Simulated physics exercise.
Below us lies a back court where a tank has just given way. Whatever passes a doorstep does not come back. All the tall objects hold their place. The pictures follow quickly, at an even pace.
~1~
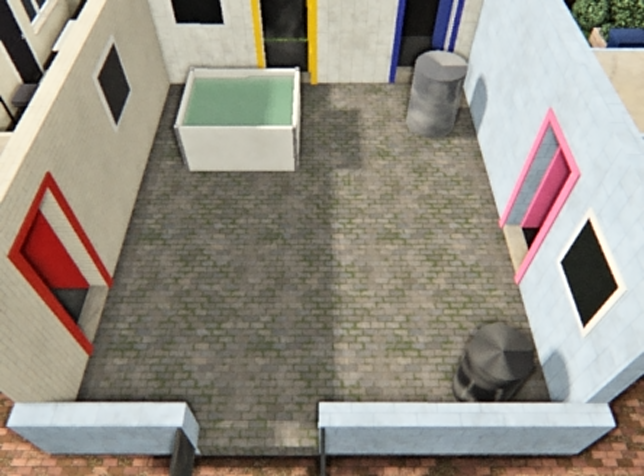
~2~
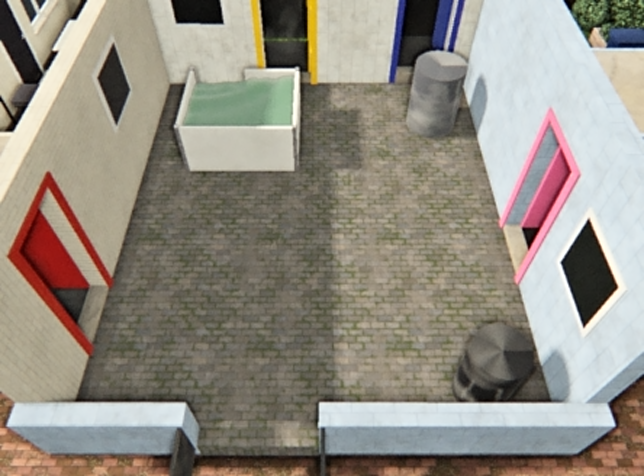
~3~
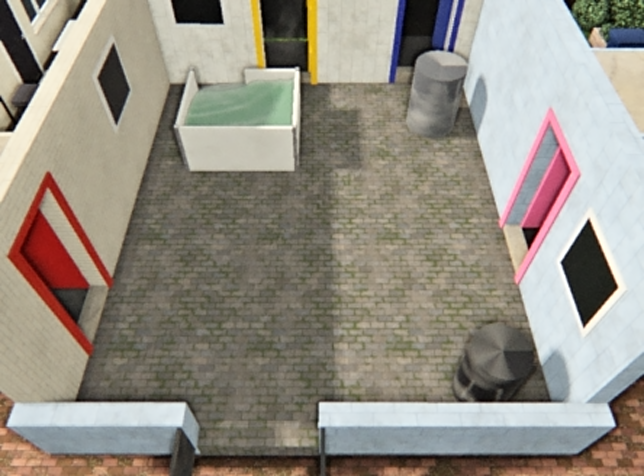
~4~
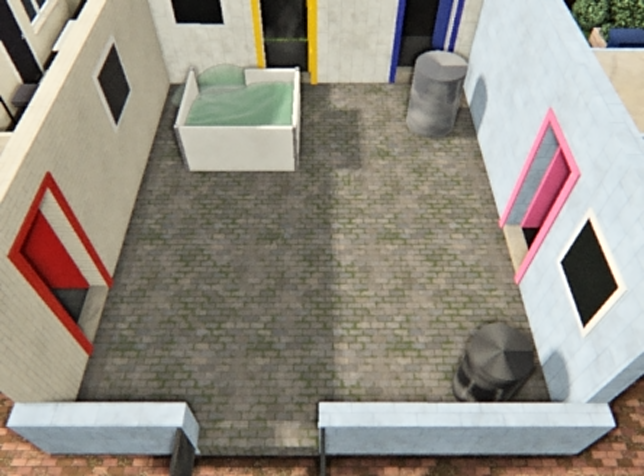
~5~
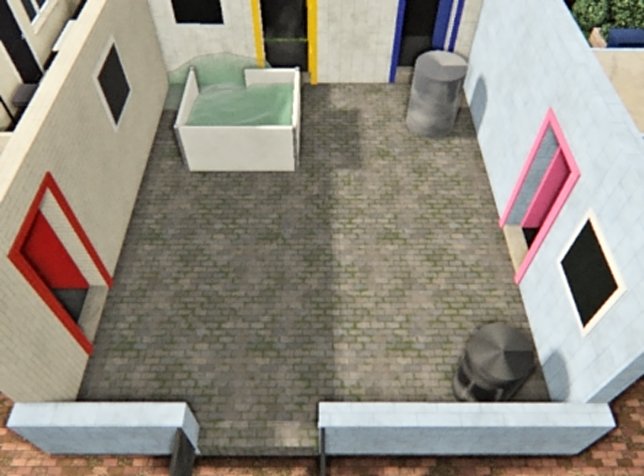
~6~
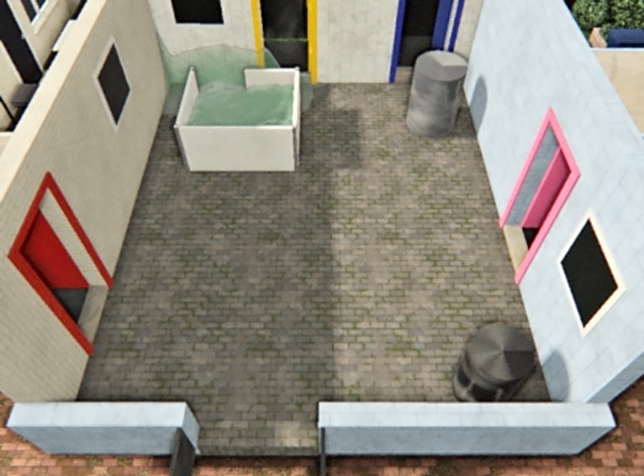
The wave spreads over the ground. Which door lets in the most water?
Most goes in at the yellow door.
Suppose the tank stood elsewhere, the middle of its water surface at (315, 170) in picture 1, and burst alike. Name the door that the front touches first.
It is the door marked yellow.
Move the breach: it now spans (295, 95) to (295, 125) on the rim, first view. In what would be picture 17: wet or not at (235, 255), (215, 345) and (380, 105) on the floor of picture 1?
One after the other: Free of water, dry, under water.
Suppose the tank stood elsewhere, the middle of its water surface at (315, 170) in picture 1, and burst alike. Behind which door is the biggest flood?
It is the yellow door.
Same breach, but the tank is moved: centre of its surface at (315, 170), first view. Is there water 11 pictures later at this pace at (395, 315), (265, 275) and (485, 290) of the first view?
In that order: Free of water, not flooded, not flooded.
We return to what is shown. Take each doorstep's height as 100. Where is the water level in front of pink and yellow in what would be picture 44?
In turn 30 and 80 per cent.
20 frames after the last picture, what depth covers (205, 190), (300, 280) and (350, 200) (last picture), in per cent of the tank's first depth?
Roughly 2, 0 and 0 per cent, in turn.
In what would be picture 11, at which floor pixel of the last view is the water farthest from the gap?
I would point to (410, 88).
A moment on, water covers 15 % of the floor; blue door not reached, pink door not reached, red door not reached, yellow door some in.
Next, water covers 30 % of the floor; blue door wet at the sill, nothing in, pink door not reached, red door not reached, yellow door some in.
Then, water covers 55 % of the floor; blue door wet at the sill, nothing in, pink door wet at the sill, nothing in, red door wet at the sill, nothing in, yellow door some in.
Later, water covers 80 % of the floor; blue door wet at the sill, nothing in, pink door wet at the sill, nothing in, red door wet at the sill, nothing in, yellow door some in.
In the end, water covers 95 % of the floor; blue door wet at the sill, nothing in, pink door wet at the sill, nothing in, red door wet at the sill, nothing in, yellow door some in; the yellow door has let in the most.
